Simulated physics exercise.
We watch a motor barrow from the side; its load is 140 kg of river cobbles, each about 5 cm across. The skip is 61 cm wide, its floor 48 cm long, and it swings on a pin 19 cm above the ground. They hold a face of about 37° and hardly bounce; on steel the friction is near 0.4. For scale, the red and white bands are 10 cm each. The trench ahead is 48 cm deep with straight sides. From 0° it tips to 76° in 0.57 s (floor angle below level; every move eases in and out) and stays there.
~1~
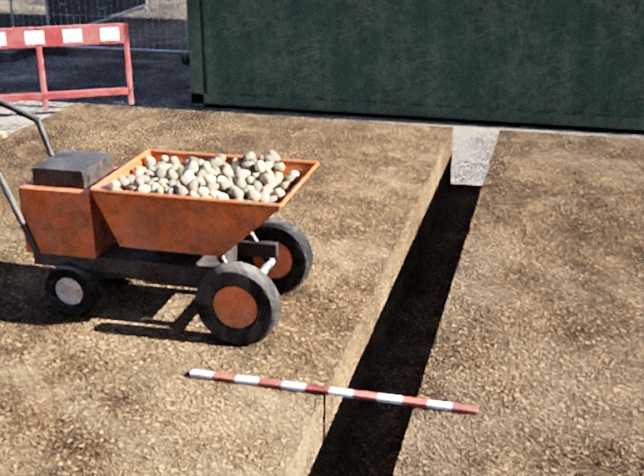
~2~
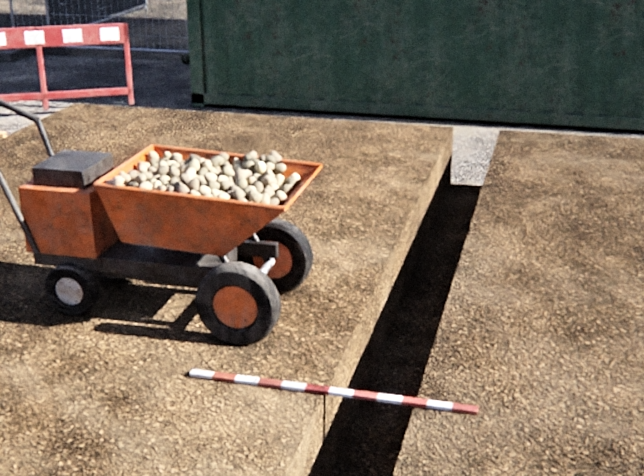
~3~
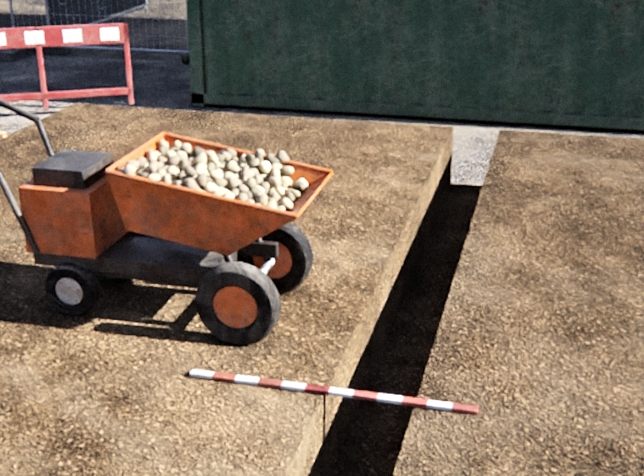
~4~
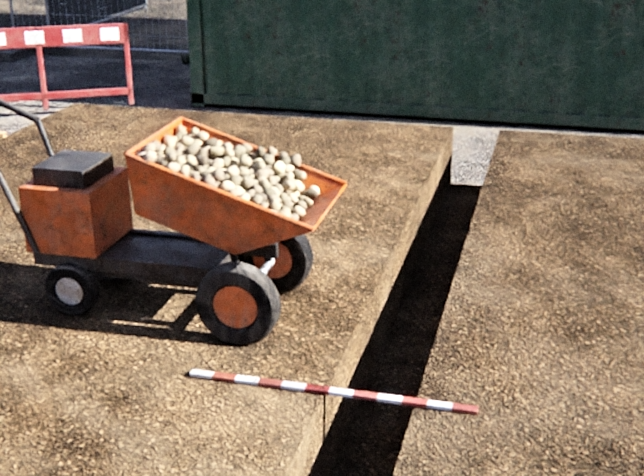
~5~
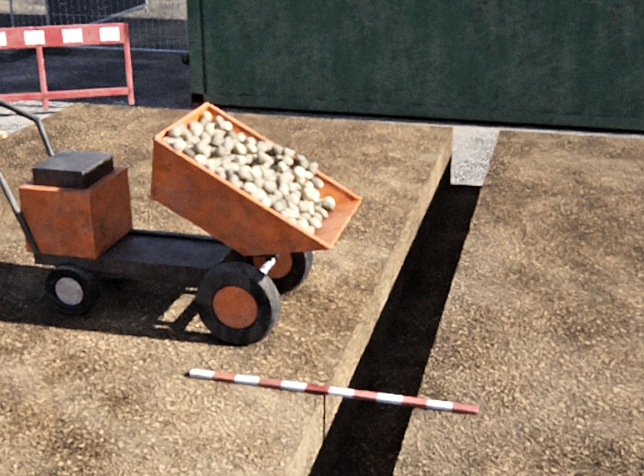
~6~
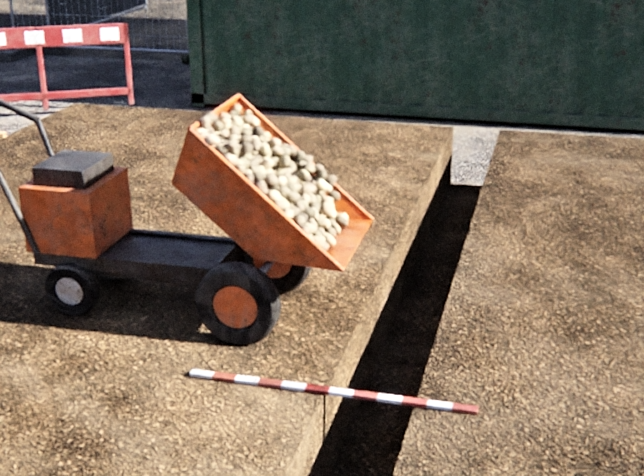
On bare, gravelly ground beside a narrow trench, an orange motor barrow stood still while its skip of pale cobbles tilted steeply forward to the right, the stones shifting down toward the lowered lip.
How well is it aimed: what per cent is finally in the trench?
Roughly 73 per cent ends in the trench.
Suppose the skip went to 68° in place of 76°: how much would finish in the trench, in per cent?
It would be near 70 per cent.
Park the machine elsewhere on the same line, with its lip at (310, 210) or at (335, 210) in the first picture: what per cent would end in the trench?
First some 40, then 20 per cent.
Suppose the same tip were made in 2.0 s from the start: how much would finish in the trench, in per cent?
In that case some 95 per cent.
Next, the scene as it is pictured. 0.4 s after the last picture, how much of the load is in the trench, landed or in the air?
Some 50 per cent.
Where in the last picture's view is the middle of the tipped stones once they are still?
Around (412, 403).
Then, 0.1 s after the last picture the floor is at 65°, 100 % in the skip; the foremost stones are at (366, 262).
Then, 0.4 s after the last picture the floor is at 76°, 46 % in the skip, 49 % in the trench, 4 % past the trench; the foremost stones are at (452, 286).
Then, 0.7 s after the last picture the floor is at 76°, 0 % in the skip, 73 % in the trench, 27 % past the trench; the foremost stones are past the picture's edge.
Then, 2.7 s after the last picture the floor is at 76°, 0 % in the skip, 73 % in the trench, 27 % past the trench; the foremost stones are past the picture's edge.
